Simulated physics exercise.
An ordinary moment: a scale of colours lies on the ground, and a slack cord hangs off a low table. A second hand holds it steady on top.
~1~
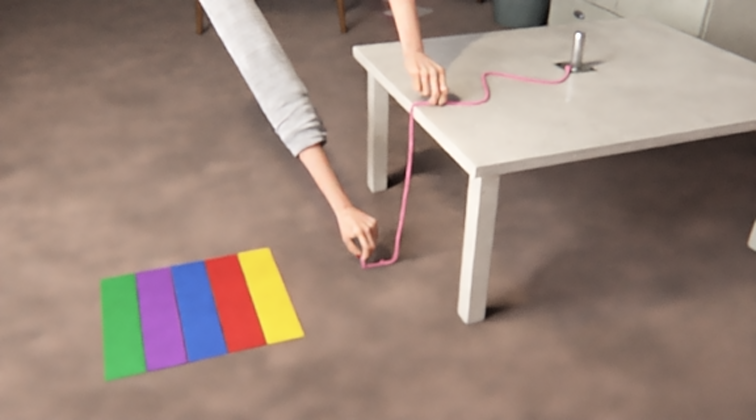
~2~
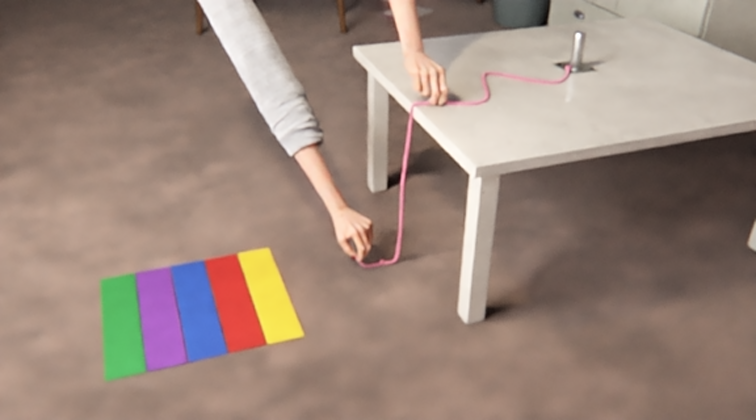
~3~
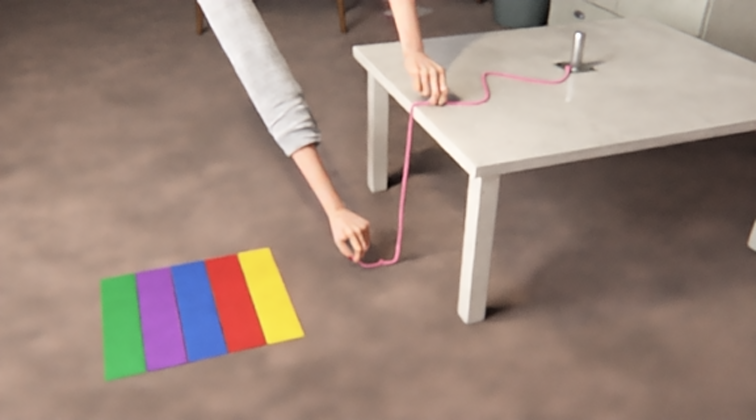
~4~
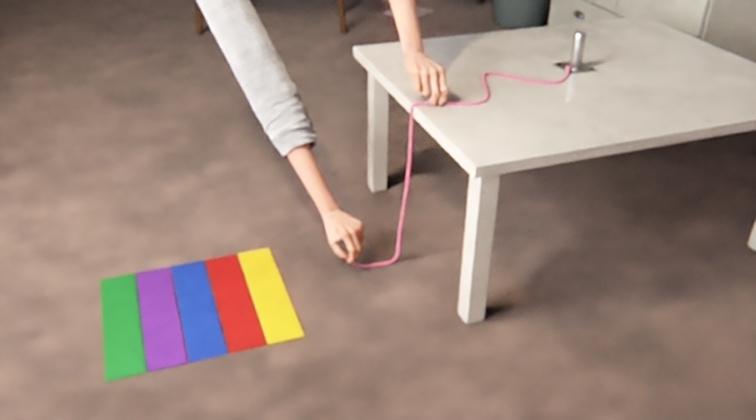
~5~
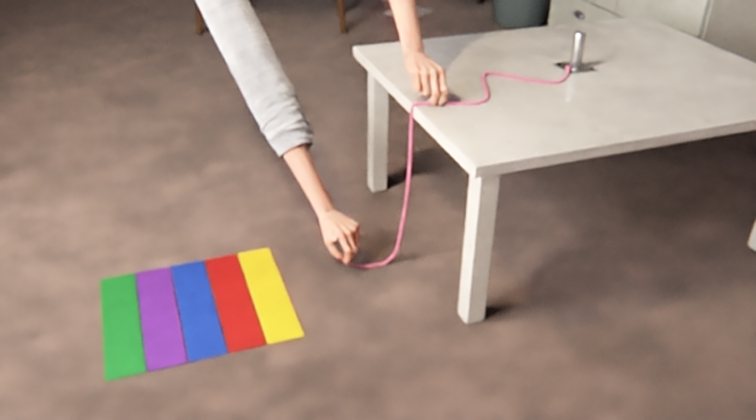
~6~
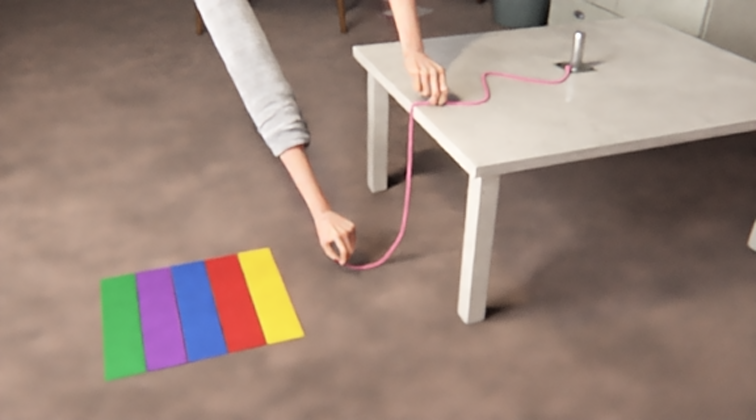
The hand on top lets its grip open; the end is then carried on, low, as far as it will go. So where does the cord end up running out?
Over purple.
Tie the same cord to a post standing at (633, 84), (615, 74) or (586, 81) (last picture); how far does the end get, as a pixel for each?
Near (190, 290); near (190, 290); near (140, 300).
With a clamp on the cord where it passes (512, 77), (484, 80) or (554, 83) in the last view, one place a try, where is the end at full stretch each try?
Roughly (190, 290), (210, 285) and (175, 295).
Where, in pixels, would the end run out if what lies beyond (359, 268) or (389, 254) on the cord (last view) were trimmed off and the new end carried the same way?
(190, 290) and (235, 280).
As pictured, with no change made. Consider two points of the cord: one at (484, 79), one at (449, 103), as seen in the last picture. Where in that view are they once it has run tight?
(455, 88) and (374, 126), roughly.
A little later, end near (223, 284); over red.
Next, end near (181, 293); over blue.
When it is tight, end near (157, 297); over purple. The purple one.
